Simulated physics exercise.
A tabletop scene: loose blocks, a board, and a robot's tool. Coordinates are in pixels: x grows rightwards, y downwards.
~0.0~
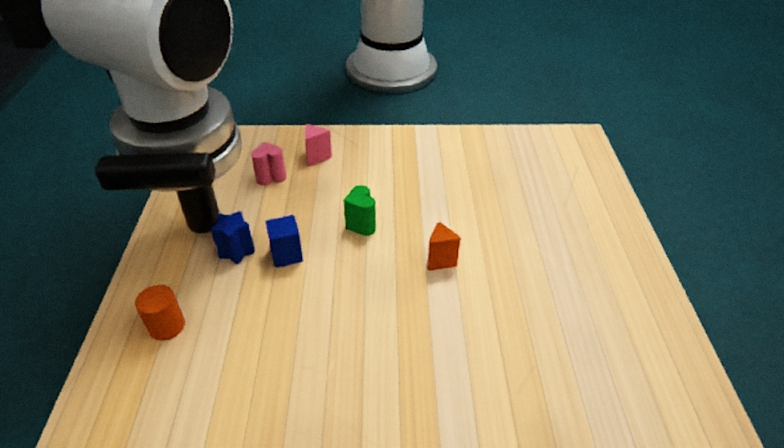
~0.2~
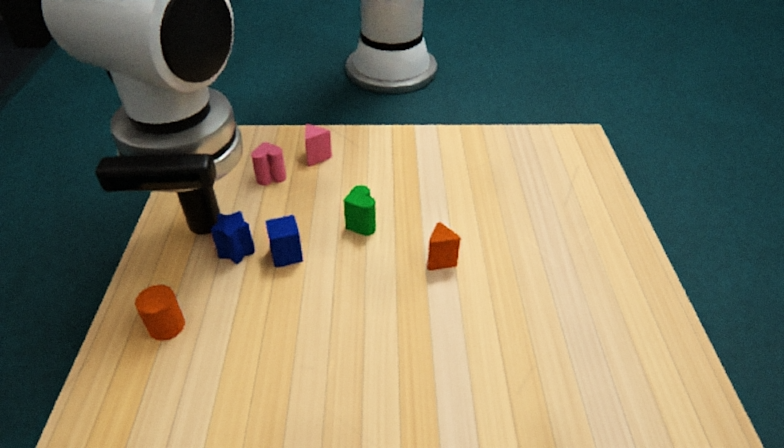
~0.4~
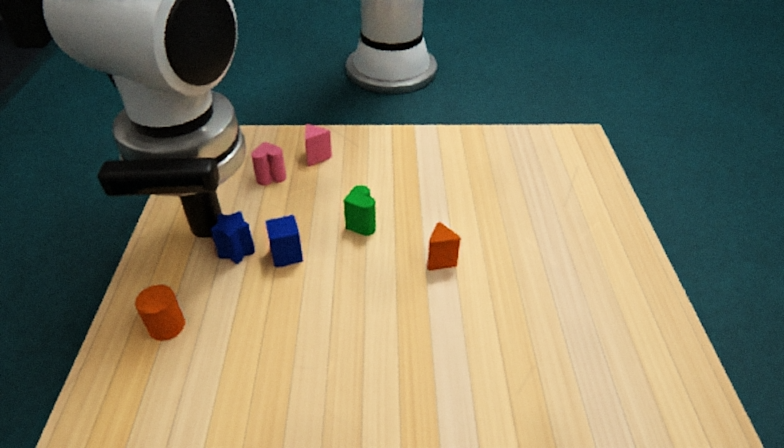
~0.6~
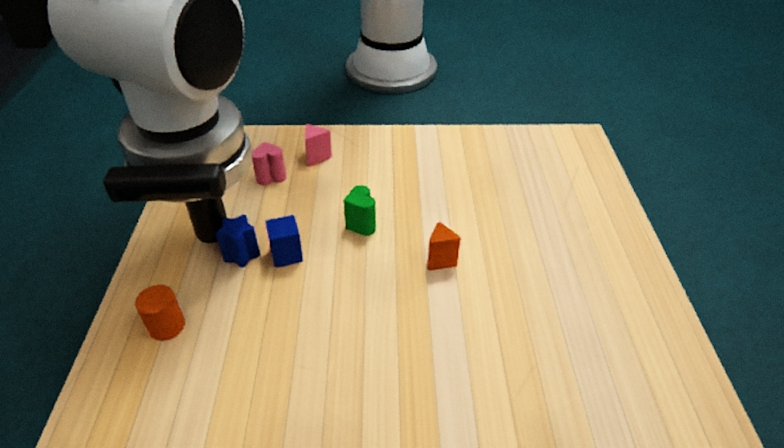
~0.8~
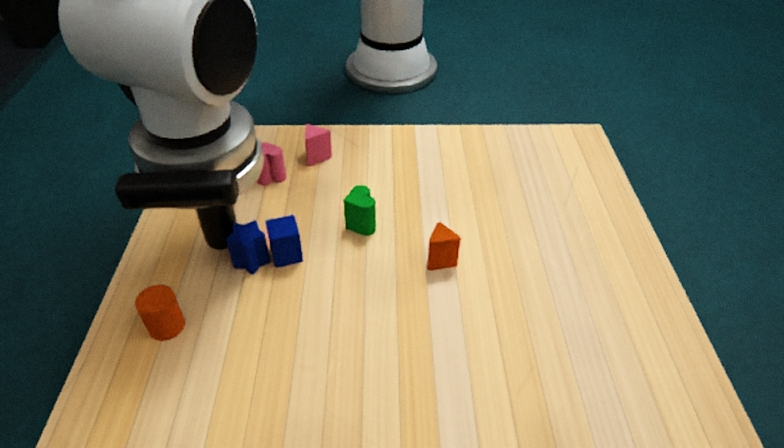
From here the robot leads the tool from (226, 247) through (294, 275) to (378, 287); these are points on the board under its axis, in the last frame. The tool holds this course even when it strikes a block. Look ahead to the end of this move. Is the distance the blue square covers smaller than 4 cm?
I'd say yes.
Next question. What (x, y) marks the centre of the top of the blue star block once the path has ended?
Final place: (301, 276).
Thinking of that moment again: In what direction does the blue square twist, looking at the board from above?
In a top view, it turns counterclockwise.
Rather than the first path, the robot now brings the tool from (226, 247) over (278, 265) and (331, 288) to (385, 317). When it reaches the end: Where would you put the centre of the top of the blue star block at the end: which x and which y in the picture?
That would be at about pixel (298, 279).
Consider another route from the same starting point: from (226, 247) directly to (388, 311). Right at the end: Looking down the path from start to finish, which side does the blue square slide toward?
It moves left.
The first path, step by step. One third of the way, tool (268, 257); blue star block (278, 258), turned 55° clockwise; blue square (296, 227), turned 20° anticlockwise.
Two thirds of the way, tool (321, 271); blue star block (301, 276), turned 105° clockwise; blue square (311, 225), turned 55° anticlockwise.
At the end, tool (378, 278); blue star block (301, 276), turned 105° clockwise; blue square (311, 225), turned 55° anticlockwise; orange triangle not moved.
